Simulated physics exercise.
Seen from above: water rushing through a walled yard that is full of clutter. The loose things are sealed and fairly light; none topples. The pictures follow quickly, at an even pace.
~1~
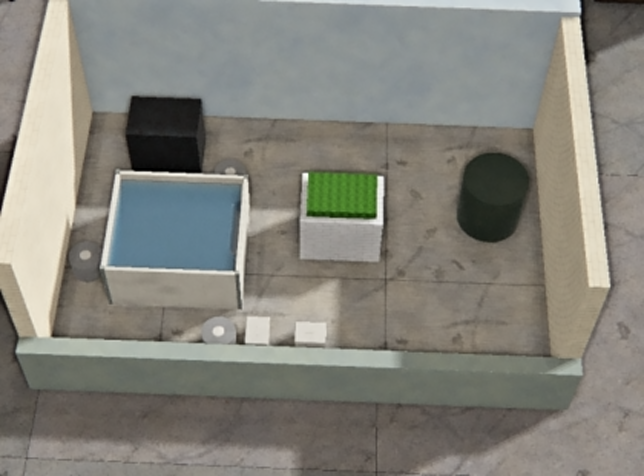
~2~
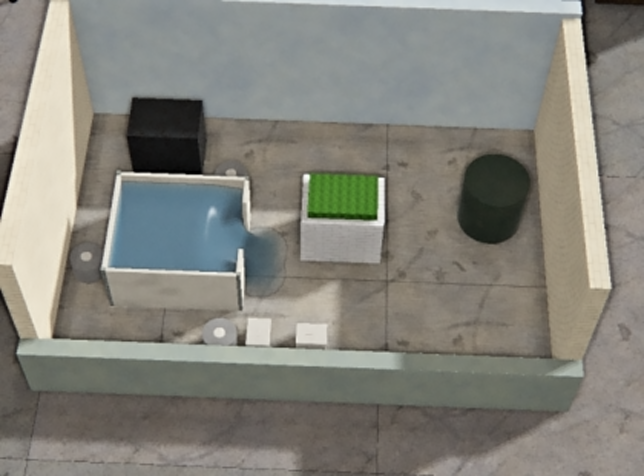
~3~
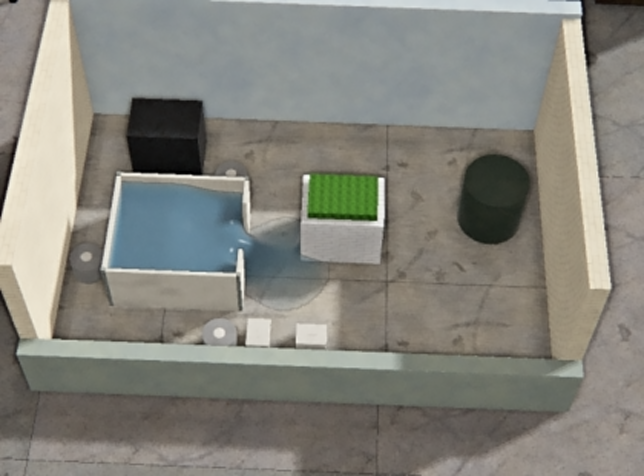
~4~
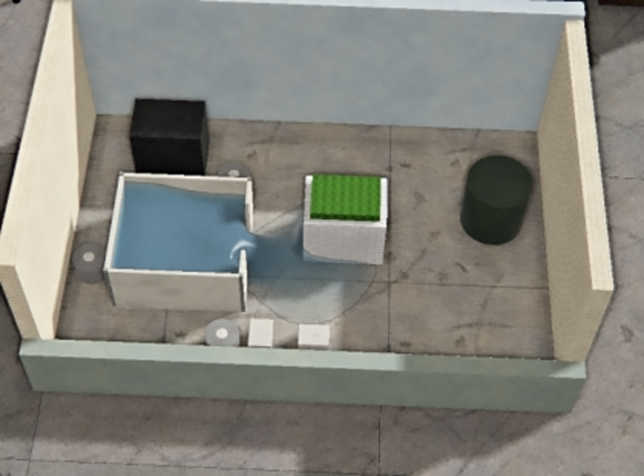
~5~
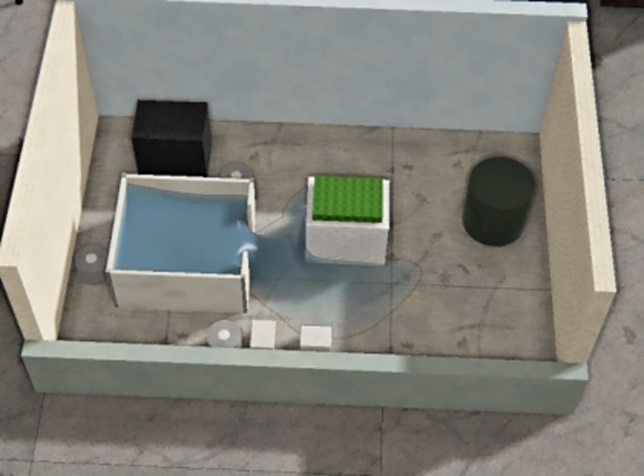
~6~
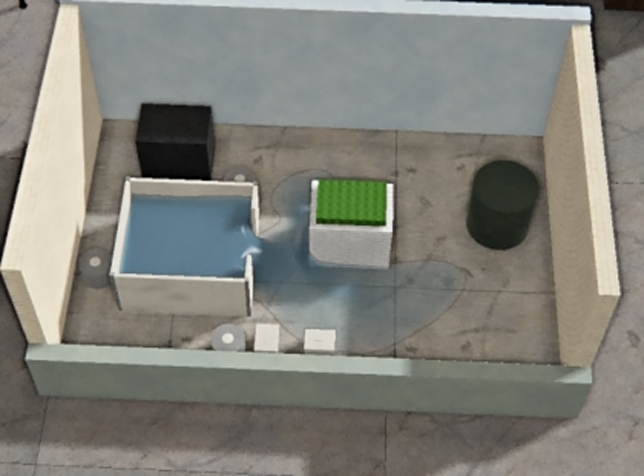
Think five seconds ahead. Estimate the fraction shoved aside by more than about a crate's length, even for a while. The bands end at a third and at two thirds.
It is under a third.
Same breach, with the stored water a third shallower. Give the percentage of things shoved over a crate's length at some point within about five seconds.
About 0 per cent.
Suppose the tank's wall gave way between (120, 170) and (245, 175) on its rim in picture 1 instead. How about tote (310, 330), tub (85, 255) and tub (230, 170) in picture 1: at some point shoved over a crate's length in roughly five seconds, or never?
In turn: Less than that, moved that far, pushed that far.
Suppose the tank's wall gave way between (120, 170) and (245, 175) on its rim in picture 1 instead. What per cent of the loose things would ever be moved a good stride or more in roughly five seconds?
About 40 per cent.
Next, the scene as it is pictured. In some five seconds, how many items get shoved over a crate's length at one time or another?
That makes 0.
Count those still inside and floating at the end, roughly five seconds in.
That makes 0.
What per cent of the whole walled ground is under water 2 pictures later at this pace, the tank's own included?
I make it 40 per cent.
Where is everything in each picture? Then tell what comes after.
A tote at (311, 332), on the bottom; a tub at (85, 255), on the bottom; 0 of 5 have shifted, in the first picture.
A tote at (312, 334) rests on the ground; a tub at (86, 257) rests on the ground; 0 of 5 have shifted, in the second picture.
A tote at (311, 334) rests on the ground; a tub at (86, 257) rests on the ground; 0 of 5 have shifted, in the third picture.
A tote at (314, 335), on the bottom; a tub at (89, 257) rests on the ground; 0 of 5 have shifted, in the fourth picture.
A tote at (316, 336) rests on the ground; a tub at (91, 258), on the bottom; 0 of 5 have shifted, in the fifth picture.
A tote at (320, 340) rests on the ground; a tub at (95, 262), on the bottom; 0 of 5 have shifted, in the sixth picture.
A moment on, 0 of 5 are well off their spots; 0 afloat.
Next, 0 of 5 are well off their spots; 0 afloat.
Later, 0 of 5 are well off their spots; 0 afloat.
In the end, 0 of 5 are well off their spots, and 0 have been at some point; 0 afloat.
